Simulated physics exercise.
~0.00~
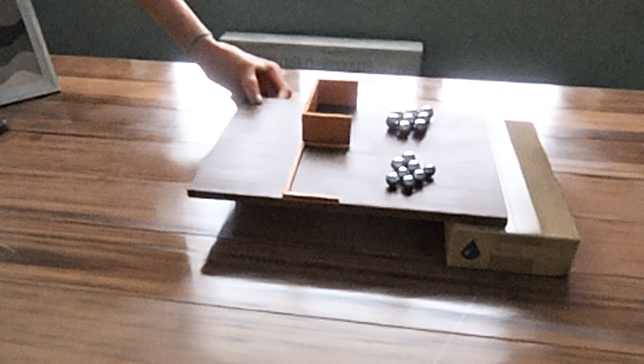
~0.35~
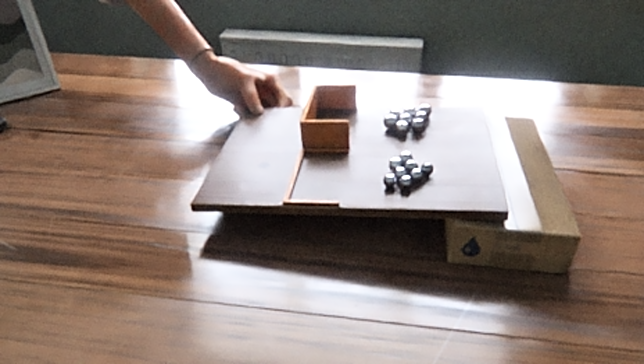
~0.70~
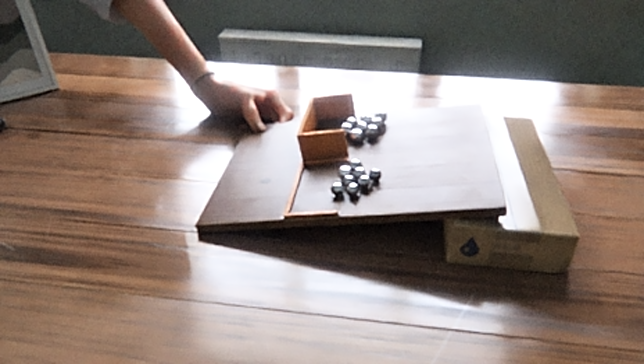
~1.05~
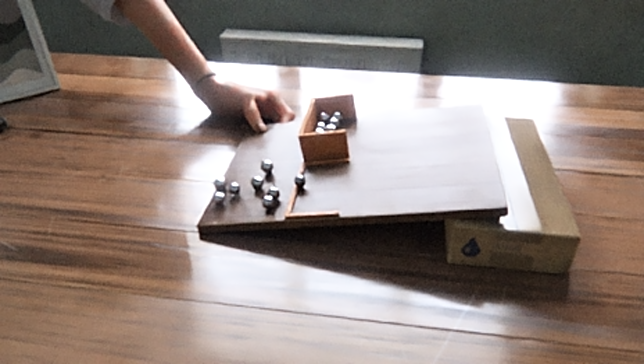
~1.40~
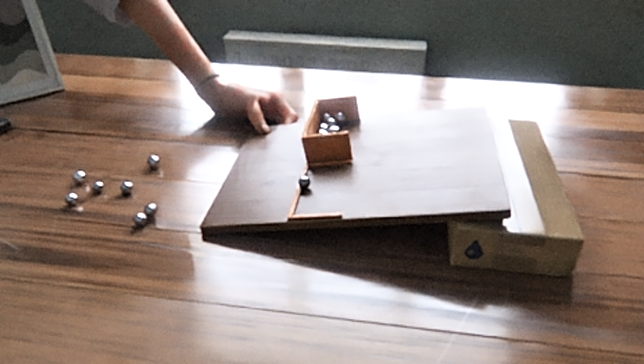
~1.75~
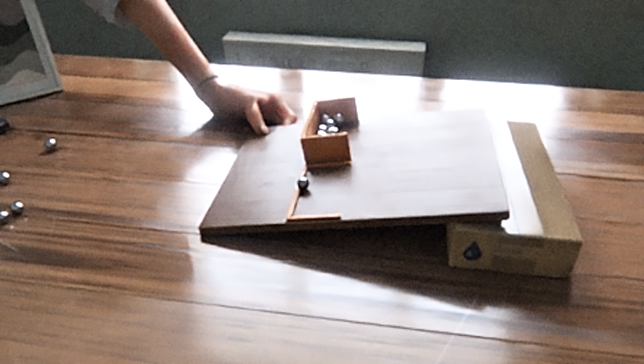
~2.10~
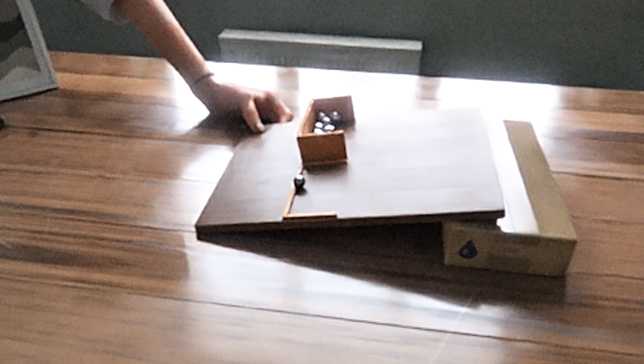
Dark beads slide left as a hand lowers the board's end, most nearer ones passing a low orange strip, farther ones gathering behind a taller barrier.
